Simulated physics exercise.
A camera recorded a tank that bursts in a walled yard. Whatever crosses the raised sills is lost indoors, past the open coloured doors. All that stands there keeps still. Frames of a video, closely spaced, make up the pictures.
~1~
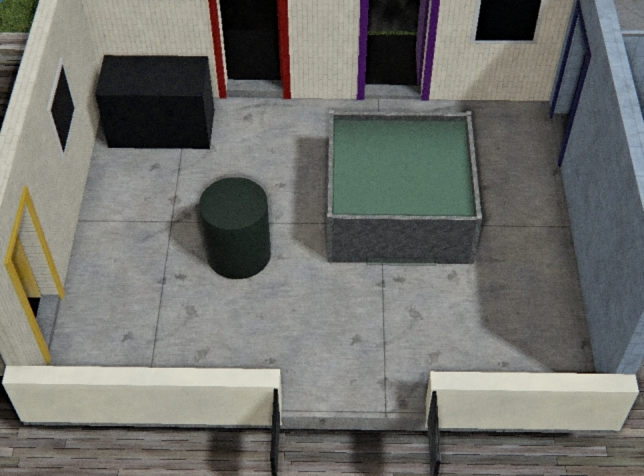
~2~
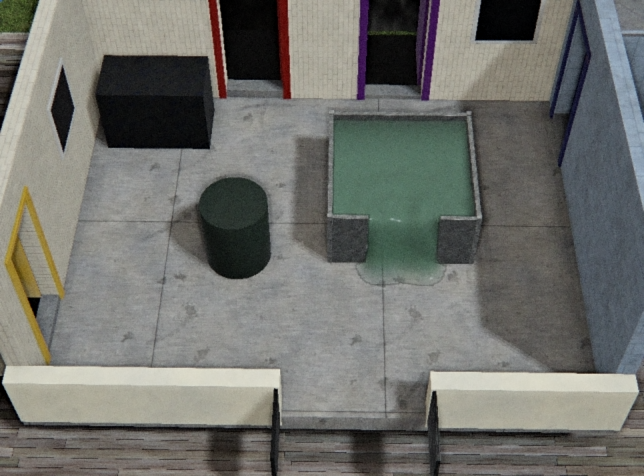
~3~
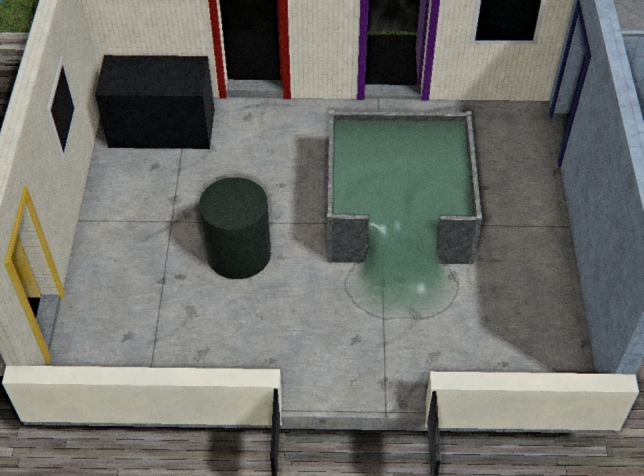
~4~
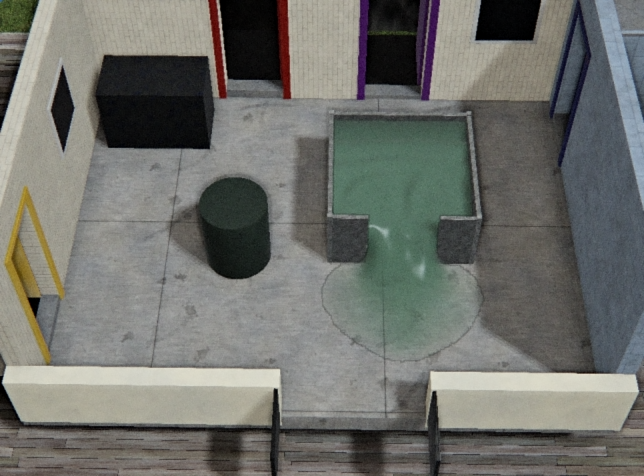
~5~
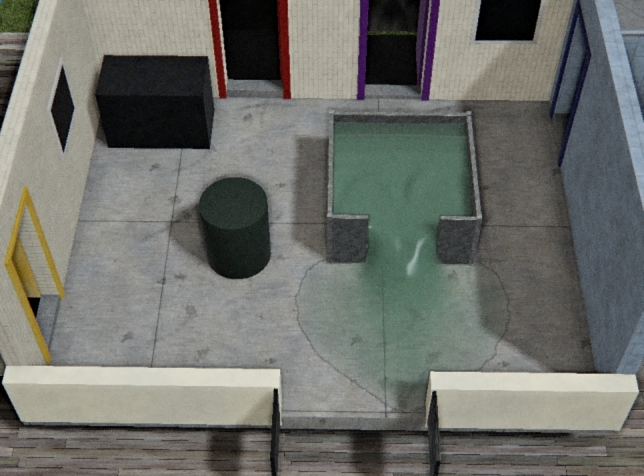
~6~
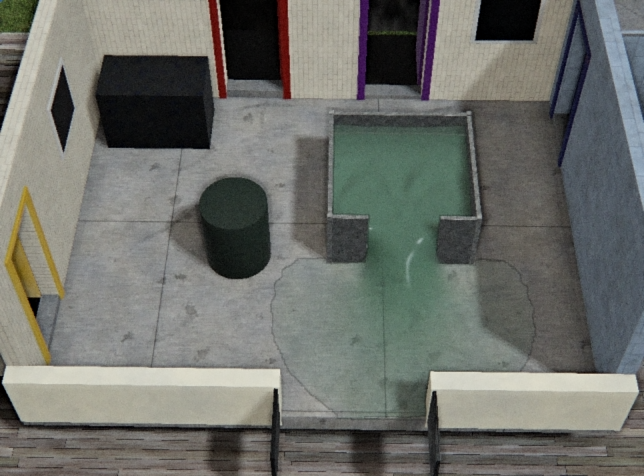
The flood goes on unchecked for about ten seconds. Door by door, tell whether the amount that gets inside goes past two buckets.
As I see it, the yellow door does not go over two buckets, the purple door does not go over two buckets, the red door does not go over two buckets, the blue door does not go over two buckets.
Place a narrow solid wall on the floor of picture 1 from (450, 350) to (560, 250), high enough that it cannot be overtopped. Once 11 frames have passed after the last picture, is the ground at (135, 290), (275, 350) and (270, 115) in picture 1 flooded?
Results in order: Bone-dry / swamped / bone-dry.
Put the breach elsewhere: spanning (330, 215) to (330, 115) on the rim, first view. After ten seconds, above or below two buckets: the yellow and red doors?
The yellow one exceeds the limit; the red one exceeds the limit.
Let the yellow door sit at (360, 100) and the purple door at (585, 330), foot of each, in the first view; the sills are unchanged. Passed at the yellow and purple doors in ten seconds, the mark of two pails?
Result - yellow door remains within the limit; purple door exceeds the limit.
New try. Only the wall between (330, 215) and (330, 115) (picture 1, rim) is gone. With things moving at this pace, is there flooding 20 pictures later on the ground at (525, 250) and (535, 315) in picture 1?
In the order asked: Unwetted, then unwetted.
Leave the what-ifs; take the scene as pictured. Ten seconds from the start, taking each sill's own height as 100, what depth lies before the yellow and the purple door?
Roughly 20 % and 80 %, respectively.
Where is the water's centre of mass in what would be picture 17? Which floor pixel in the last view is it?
Near (413, 264).
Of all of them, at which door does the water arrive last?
Result: The red-painted one.
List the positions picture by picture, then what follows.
The first picture shows the water tank at (402, 167) is whole and still.
In the second picture, water pours out at (402, 244) and has run to (438, 274).
In the third picture, the front is at (423, 313), out from the gap at (402, 246).
In the fourth picture, water pours out at (401, 247) and has run to (393, 355).
In the fifth picture, water pours out at (401, 247) and has run to a hidden place.
In the sixth picture, the front is at a hidden place, out from the gap at (401, 247).
A moment on, water covers 25 % of the floor; the yellow door not reached, the purple door not reached, the red door not reached, the blue door not reached.
Next, water covers 30 % of the floor; the yellow door not reached, the purple door not reached, the red door not reached, the blue door not reached.
Then, water covers 50 % of the floor; the yellow door wet at the sill, nothing in, the purple door not reached, the red door not reached, the blue door wet at the sill, nothing in.
Later, water covers 75 % of the floor; the yellow door wet at the sill, nothing in, the purple door wet at the sill, nothing in, the red door wet at the sill, nothing in, the blue door under two buckets in.
In the end, water covers 90 % of the floor; the yellow door wet at the sill, nothing in, the purple door wet at the sill, nothing in, the red door wet at the sill, nothing in, the blue door under two buckets in.
